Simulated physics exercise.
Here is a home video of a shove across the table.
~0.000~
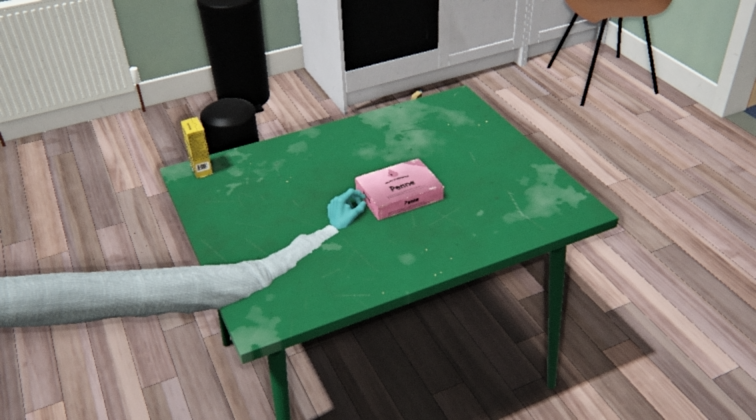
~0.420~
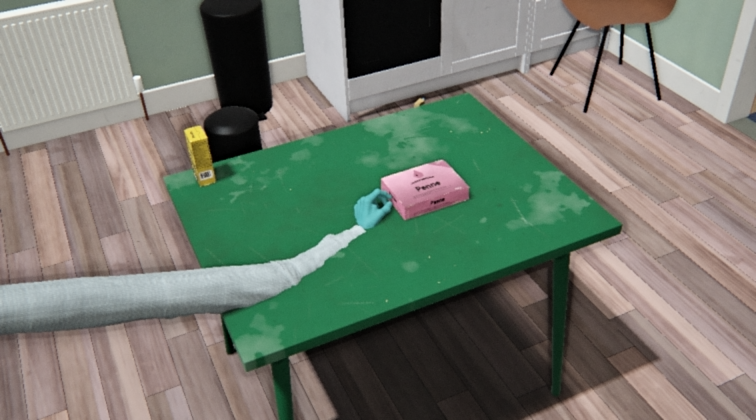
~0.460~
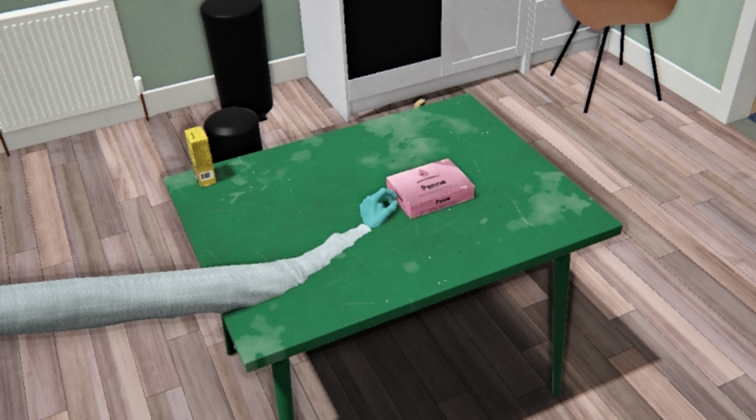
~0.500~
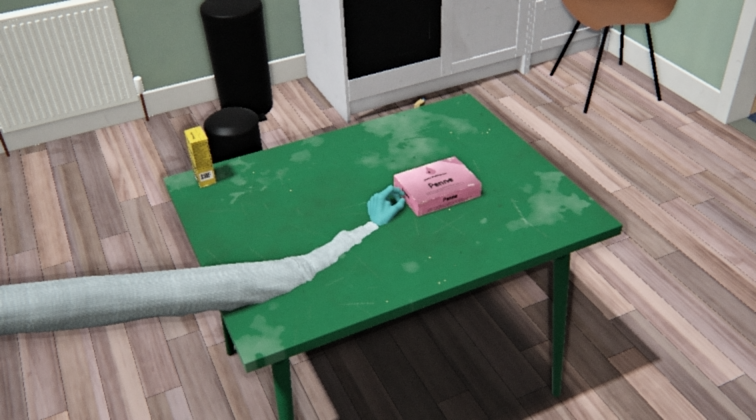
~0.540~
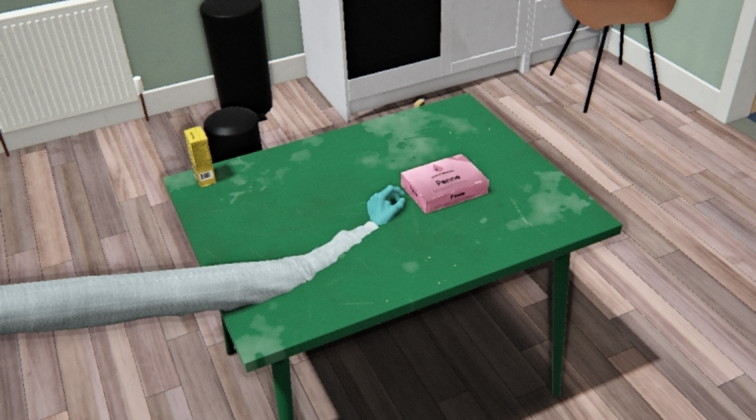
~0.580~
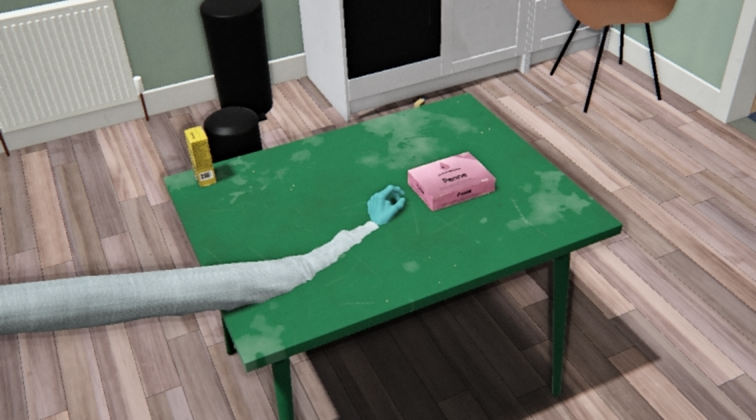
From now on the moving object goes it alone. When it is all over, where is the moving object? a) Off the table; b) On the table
On the table (b).
Around 0.68 s, pink packet displaced a little near (462, 177).
Around 0.98 s, pink packet displaced a little near (465, 176).
Finally (1.3 s), moved from the start, pink packet. Final places as the last picture's camera would see them, pink packet near (465, 176).
